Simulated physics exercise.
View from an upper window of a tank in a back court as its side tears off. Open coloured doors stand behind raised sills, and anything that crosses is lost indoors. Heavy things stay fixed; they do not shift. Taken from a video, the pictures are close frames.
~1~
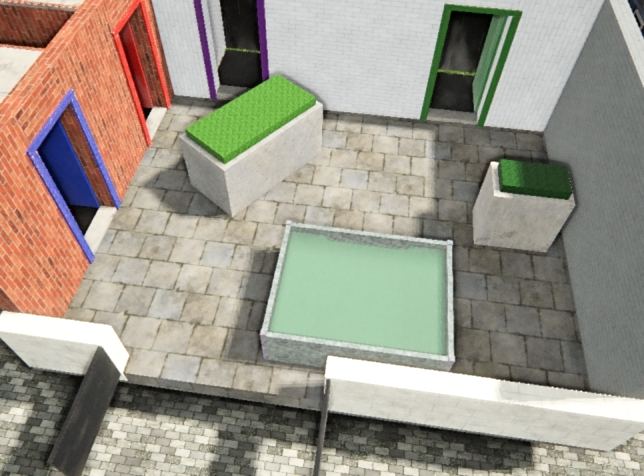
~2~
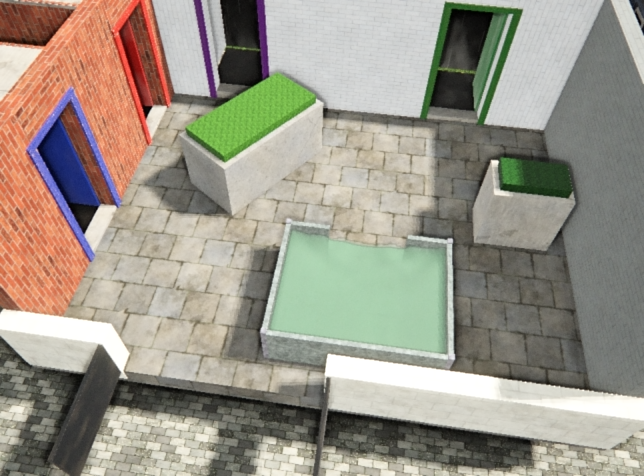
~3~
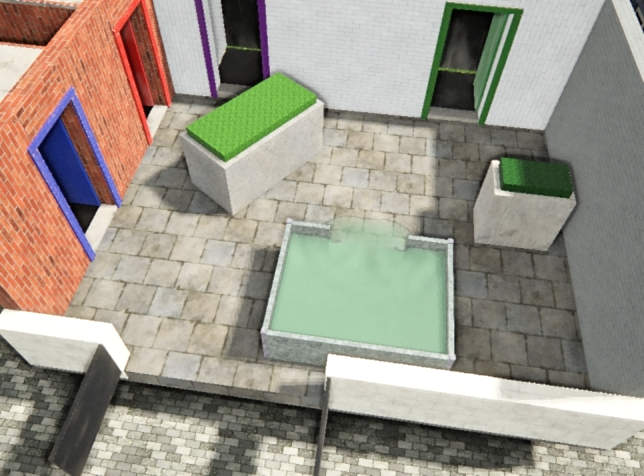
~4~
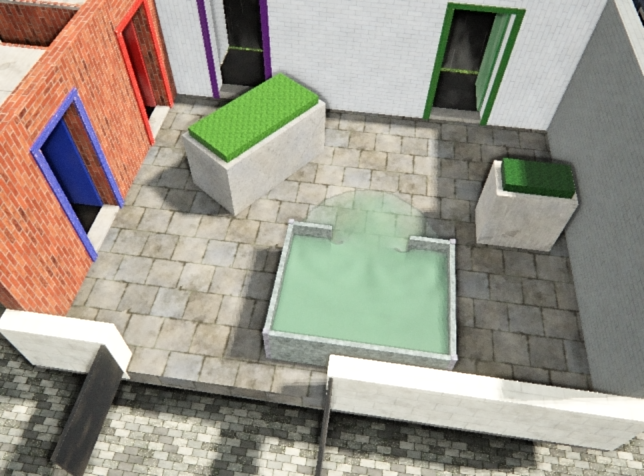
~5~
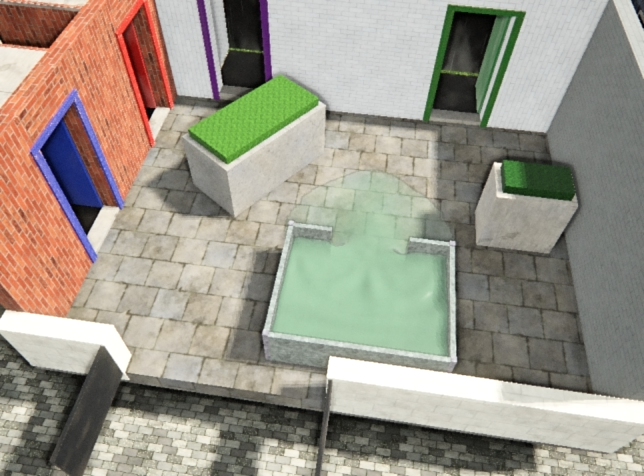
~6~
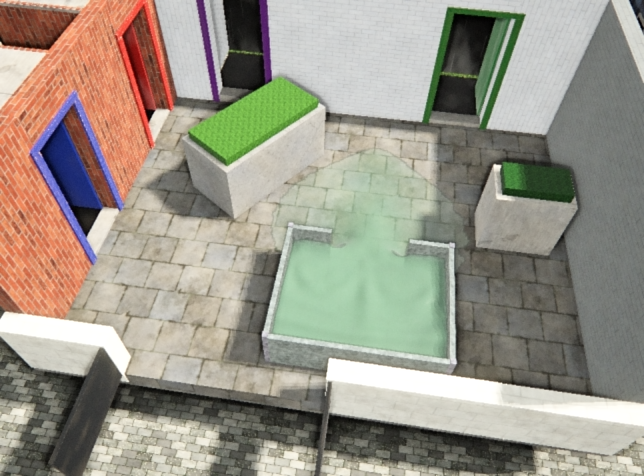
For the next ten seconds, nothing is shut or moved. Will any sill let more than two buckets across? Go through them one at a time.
Result: The green door is going to overshoot the allowance; the blue door is going to stay inside the allowance; the purple door is going to stay inside the allowance; the red door is going to overshoot the allowance.
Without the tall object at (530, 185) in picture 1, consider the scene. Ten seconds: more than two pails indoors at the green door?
Observed - green door tops the line.
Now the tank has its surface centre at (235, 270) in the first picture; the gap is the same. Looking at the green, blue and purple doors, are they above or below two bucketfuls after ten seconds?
In order, green overshoots, blue overshoots, purple remains below the limit.
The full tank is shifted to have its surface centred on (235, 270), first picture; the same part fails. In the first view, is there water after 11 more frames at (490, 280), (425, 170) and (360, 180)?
Well, in the order you listed them, they'd be unreached, reached by the flood and reached by the flood.
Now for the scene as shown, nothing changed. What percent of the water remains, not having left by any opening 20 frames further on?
Around 96 parts in a hundred.
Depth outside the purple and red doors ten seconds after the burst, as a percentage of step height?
Roughly 30 and 200 %.
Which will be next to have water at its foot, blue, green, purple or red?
It's the door marked green.
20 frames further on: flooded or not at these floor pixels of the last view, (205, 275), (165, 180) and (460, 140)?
In turn, the points end up soaked, high and dry and soaked.
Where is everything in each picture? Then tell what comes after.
The first frame shows still water in the open tank at (362, 289).
In the second frame, water pours out on the open tank's far side and has run to a hidden place.
In the third frame, the front is at (397, 228), out from the gap on the open tank's far side.
In the fourth frame, the front is at (389, 197), out from the gap on the open tank's far side.
In the fifth frame, water pours out on the open tank's far side and has run to (381, 174).
In the sixth frame, the front is at (372, 152), out from the gap on the open tank's far side.
A moment on, water covers 30 % of the floor; the green door not reached, the blue door not reached, the purple door not reached, the red door not reached.
Next, water covers 40 % of the floor; the green door under two buckets in, the blue door not reached, the purple door wet at the sill, nothing in, the red door not reached.
Then, water covers 50 % of the floor; the green door over two buckets in, the blue door not reached, the purple door wet at the sill, nothing in, the red door under two buckets in.
Later, water covers 70 % of the floor; the green door over two buckets in, the blue door wet at the sill, nothing in, the purple door wet at the sill, nothing in, the red door over two buckets in.
In the end, water covers 95 % of the floor; the green door over two buckets in, the blue door wet at the sill, nothing in, the purple door wet at the sill, nothing in, the red door far over two buckets in.
